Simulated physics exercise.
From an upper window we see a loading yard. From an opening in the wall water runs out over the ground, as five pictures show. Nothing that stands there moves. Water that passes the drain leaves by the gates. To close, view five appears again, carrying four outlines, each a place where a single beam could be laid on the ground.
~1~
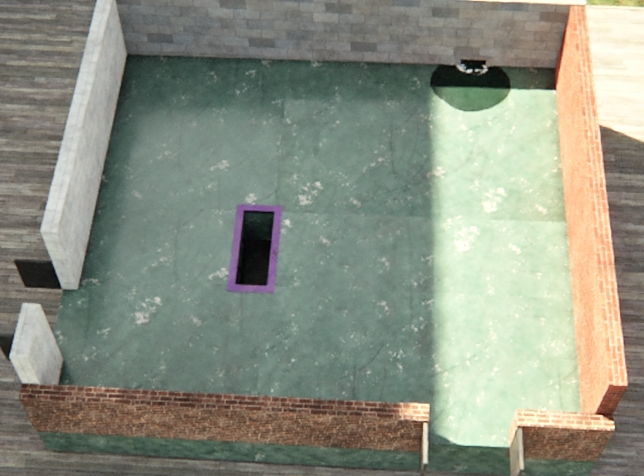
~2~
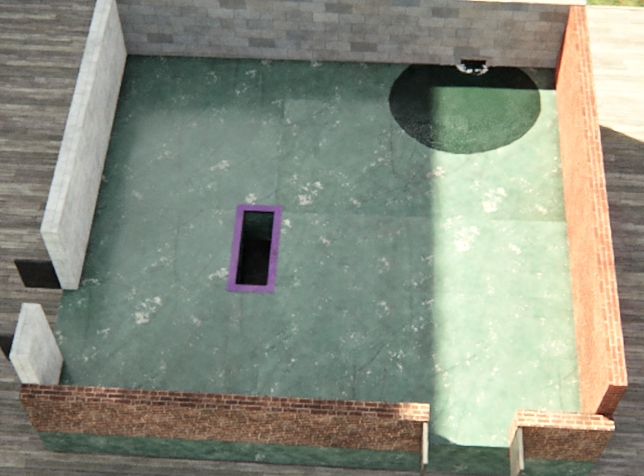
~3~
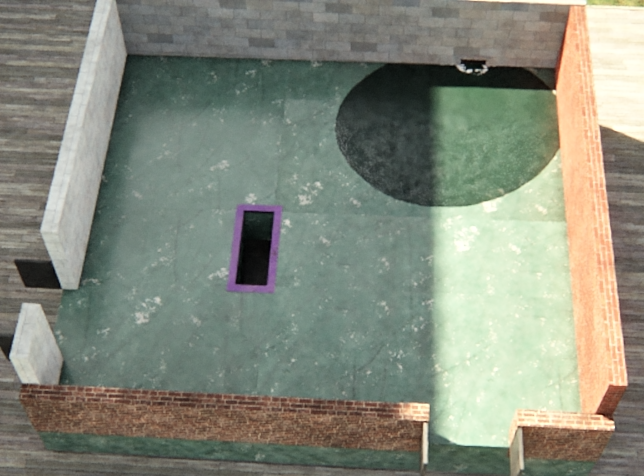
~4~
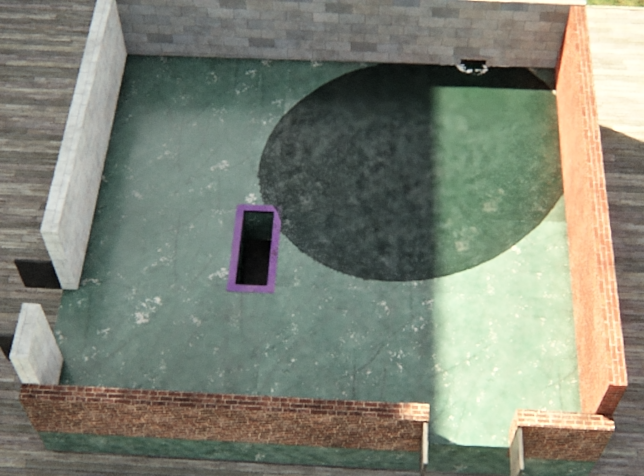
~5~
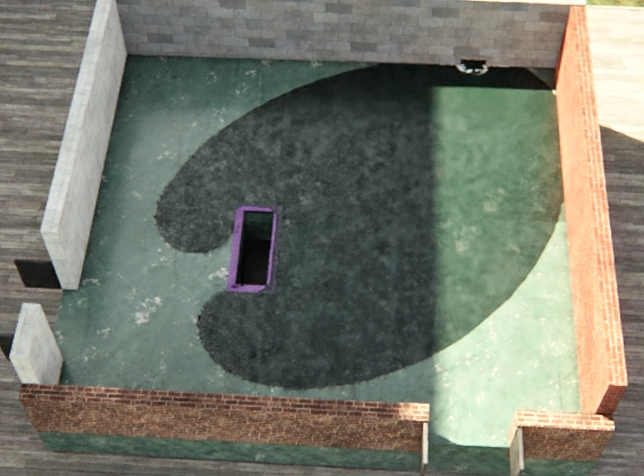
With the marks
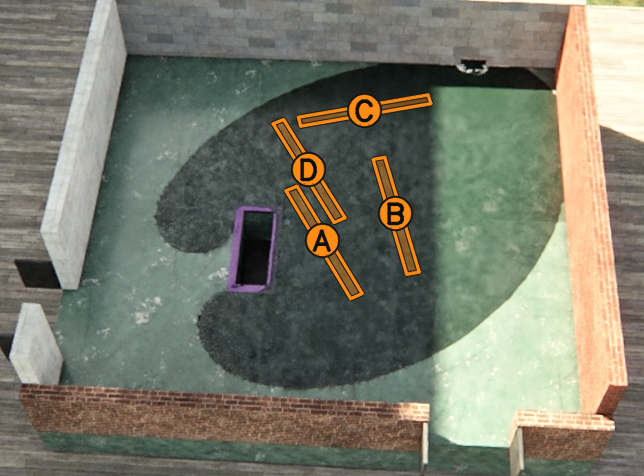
In a walled yard, dark water spreads from the back wall and surrounds a purple-edged pit.
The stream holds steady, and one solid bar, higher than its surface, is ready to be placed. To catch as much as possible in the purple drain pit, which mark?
Take C.
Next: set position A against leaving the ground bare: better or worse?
Position A is worse.
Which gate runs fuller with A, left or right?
The left one.
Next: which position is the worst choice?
That would be A.
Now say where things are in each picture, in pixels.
Outfall at (473, 61); purple drain pit at (255, 248); open gate at (71, 323); open gate at (467, 430); water covers 2 % of the ground and shows as far out as (477, 105); purple drain pit still dry.
Water covers 8 % of the ground and shows as far out as (417, 136); purple drain pit still dry.
Water covers 17 % of the ground and shows as far out as (366, 177); purple drain pit still dry.
Water covers 33 % of the ground and shows as far out as (302, 245); purple drain pit still dry.
Water covers 51 % of the ground and shows as far out as (255, 373); purple drain pit taking water.
On the marked copy, A from (291, 188) to (356, 296); B from (378, 158) to (412, 273); C from (299, 121) to (429, 99); D from (278, 121) to (339, 220).
With A, about 2 % of the stream runs into the purple drain pit, about 95 % out by the gates.
With B, about 13 % of the stream runs into the purple drain pit, about 85 % out by the gates.
With C, about 27 % of the stream runs into the purple drain pit, about 72 % out by the gates.
With D, about 8 % of the stream runs into the purple drain pit, about 88 % out by the gates.
